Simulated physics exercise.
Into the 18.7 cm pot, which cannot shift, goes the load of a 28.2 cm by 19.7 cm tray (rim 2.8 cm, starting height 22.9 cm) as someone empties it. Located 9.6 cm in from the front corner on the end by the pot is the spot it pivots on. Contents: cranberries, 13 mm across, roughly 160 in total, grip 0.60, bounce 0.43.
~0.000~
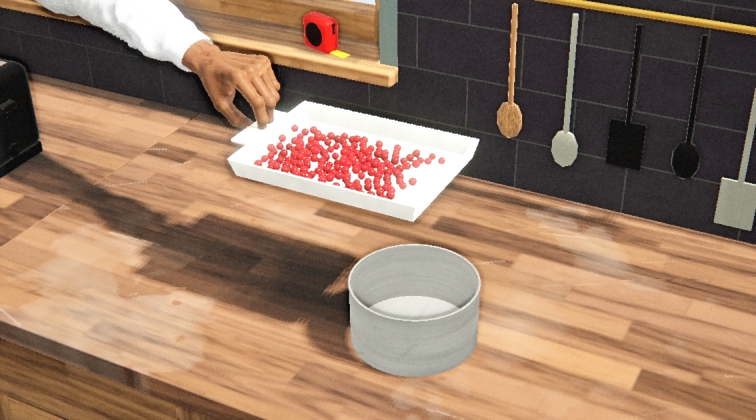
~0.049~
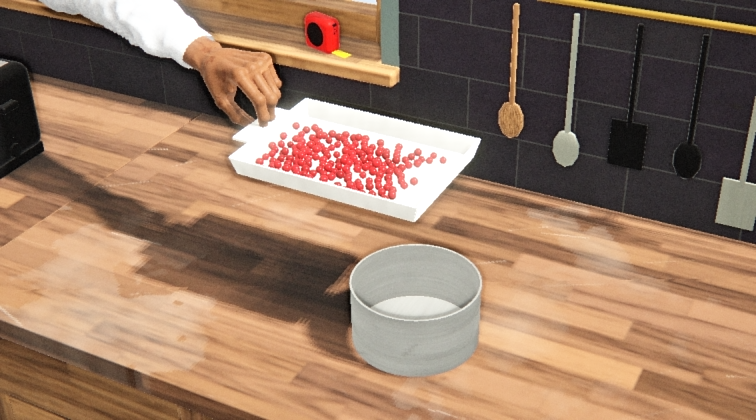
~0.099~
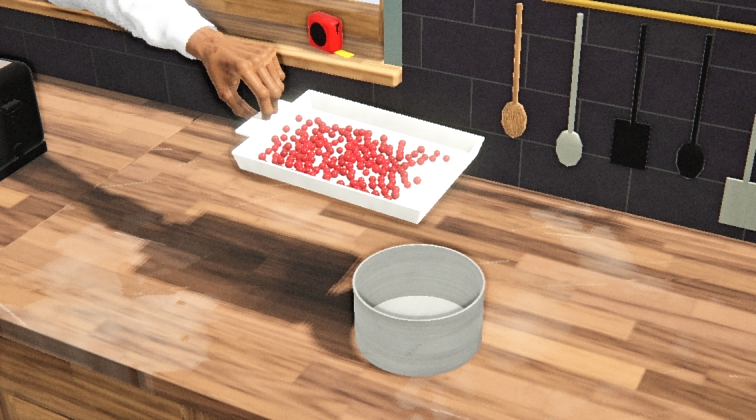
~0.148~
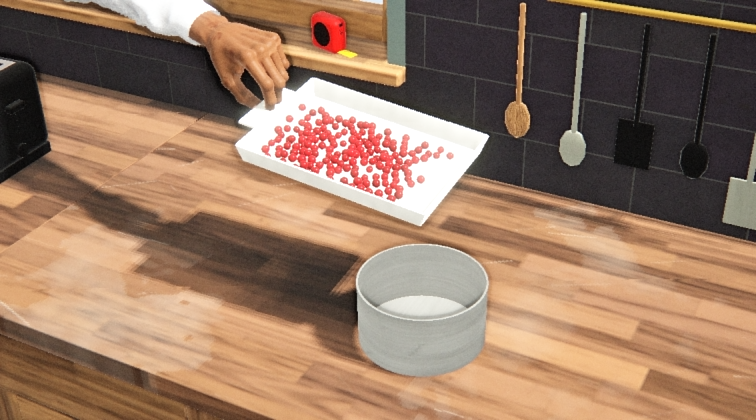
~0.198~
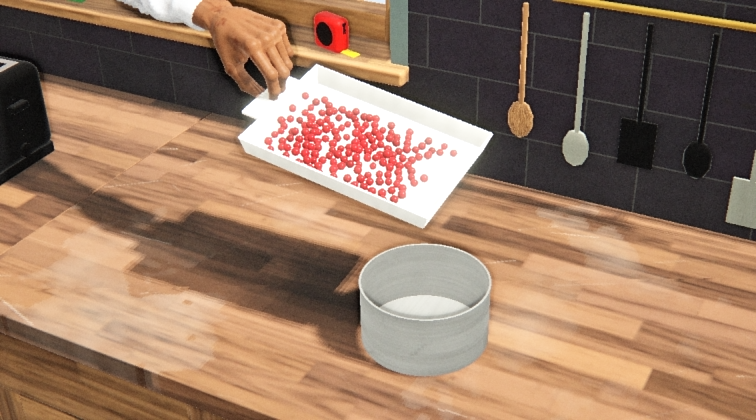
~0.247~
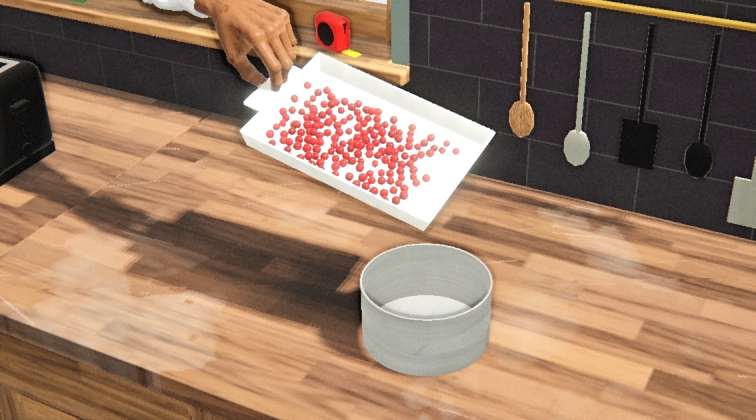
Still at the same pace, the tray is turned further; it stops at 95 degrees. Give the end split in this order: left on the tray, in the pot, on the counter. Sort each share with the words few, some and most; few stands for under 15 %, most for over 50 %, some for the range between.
The shares come out as follows. Tray: Few. Pot: Most. Counter: Few.
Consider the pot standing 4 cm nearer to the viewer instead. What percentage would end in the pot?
Then close to 100 per cent.
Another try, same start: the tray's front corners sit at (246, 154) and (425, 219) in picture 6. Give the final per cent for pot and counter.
The pot gets 75 and the counter 25.
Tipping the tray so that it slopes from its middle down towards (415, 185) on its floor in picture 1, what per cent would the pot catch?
Estimate: Some 35 per cent.
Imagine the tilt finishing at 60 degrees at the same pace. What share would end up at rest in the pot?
That would be around 5 percent.
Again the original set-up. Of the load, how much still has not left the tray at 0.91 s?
95%, roughly.
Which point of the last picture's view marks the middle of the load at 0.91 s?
My estimate is roughly (404, 181).
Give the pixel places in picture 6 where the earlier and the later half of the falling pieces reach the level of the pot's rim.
Roughly (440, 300) to begin with, later roughly (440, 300).
After 0.64 s, tilt 55 degrees; the tray holds 100 %, the pot 0 %.
Then, at 0.91 s, tilt 80 degrees; the tray holds 95 %, the pot 5 %.
After 1.28 s, tilt 95 degrees; the tray holds 10 %, the pot 80 %.
By 2.3 s all is still; tray 0 %, pot 95 %, counter 5 %.
